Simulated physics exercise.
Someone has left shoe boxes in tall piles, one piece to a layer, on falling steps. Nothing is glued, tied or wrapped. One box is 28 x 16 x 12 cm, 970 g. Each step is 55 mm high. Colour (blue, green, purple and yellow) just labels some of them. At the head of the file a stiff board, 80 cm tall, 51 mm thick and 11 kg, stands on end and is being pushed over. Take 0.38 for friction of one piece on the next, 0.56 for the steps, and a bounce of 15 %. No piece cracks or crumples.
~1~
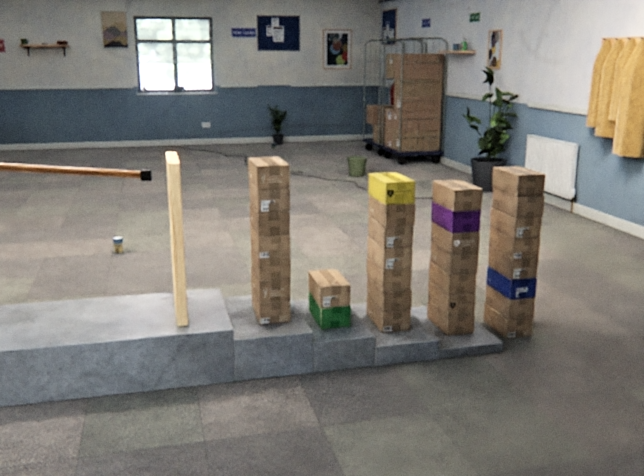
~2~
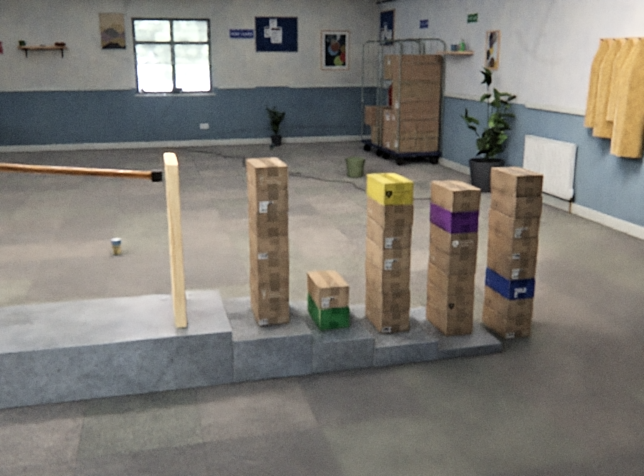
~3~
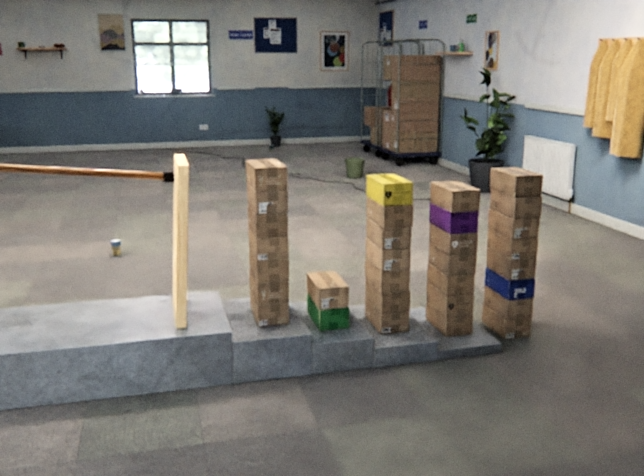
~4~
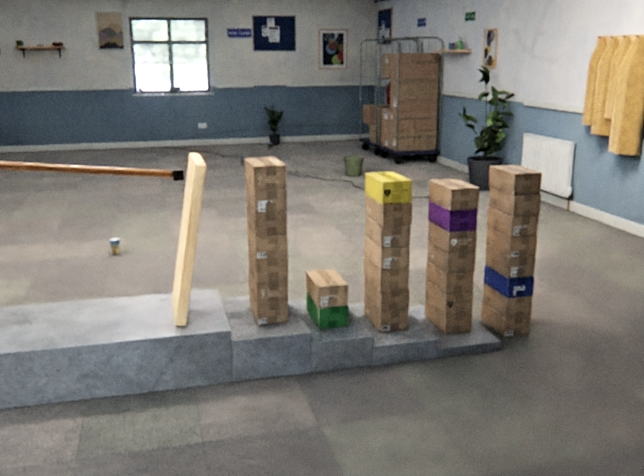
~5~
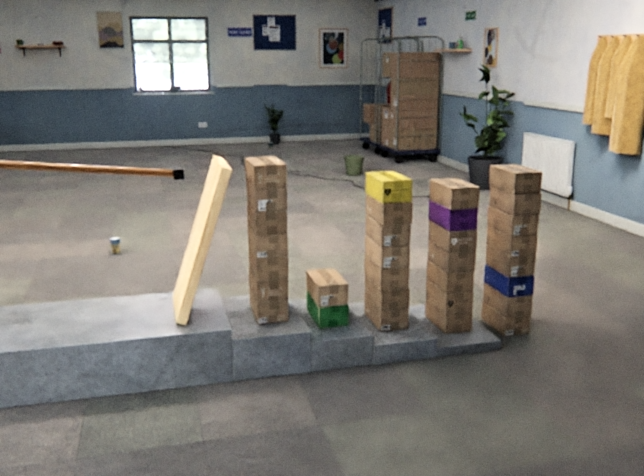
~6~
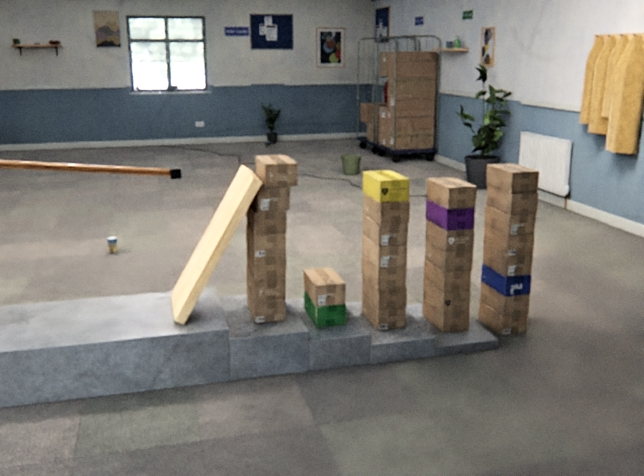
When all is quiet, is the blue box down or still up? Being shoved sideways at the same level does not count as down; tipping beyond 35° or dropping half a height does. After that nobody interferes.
The blue box comes down.
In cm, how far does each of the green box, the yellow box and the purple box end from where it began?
Green 0, yellow 170, purple 110.
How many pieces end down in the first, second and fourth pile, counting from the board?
First 6, second 0, fourth 7.
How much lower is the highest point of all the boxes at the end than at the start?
About 46 cm.
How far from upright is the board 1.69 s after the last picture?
Some 65° from upright.
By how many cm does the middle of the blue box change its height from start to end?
About 22 cm lower.
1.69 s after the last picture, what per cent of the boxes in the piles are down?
By then 85 per cent.
Then, 0.45 s later than the last frame, board 66° from upright; 6 of the 31 boxes down; blue box unmoved; yellow box tilted 6°.
Then, 1.25 s later than the last frame, board 66° from upright; 14 of the 31 boxes down; blue box tilted 20°; purple box tilted 24°, 7 cm lower.
Then, 1.69 s later than the last frame, board 66° from upright; 26 of the 31 boxes down; blue box on its side; purple box on its side.
When it is over, board 66° from upright; 26 of the 31 boxes down; blue box on its side; purple box upside down; yellow box on its side. In pixels of the last frame, middles, blue box near (555, 307), purple box near (598, 286).
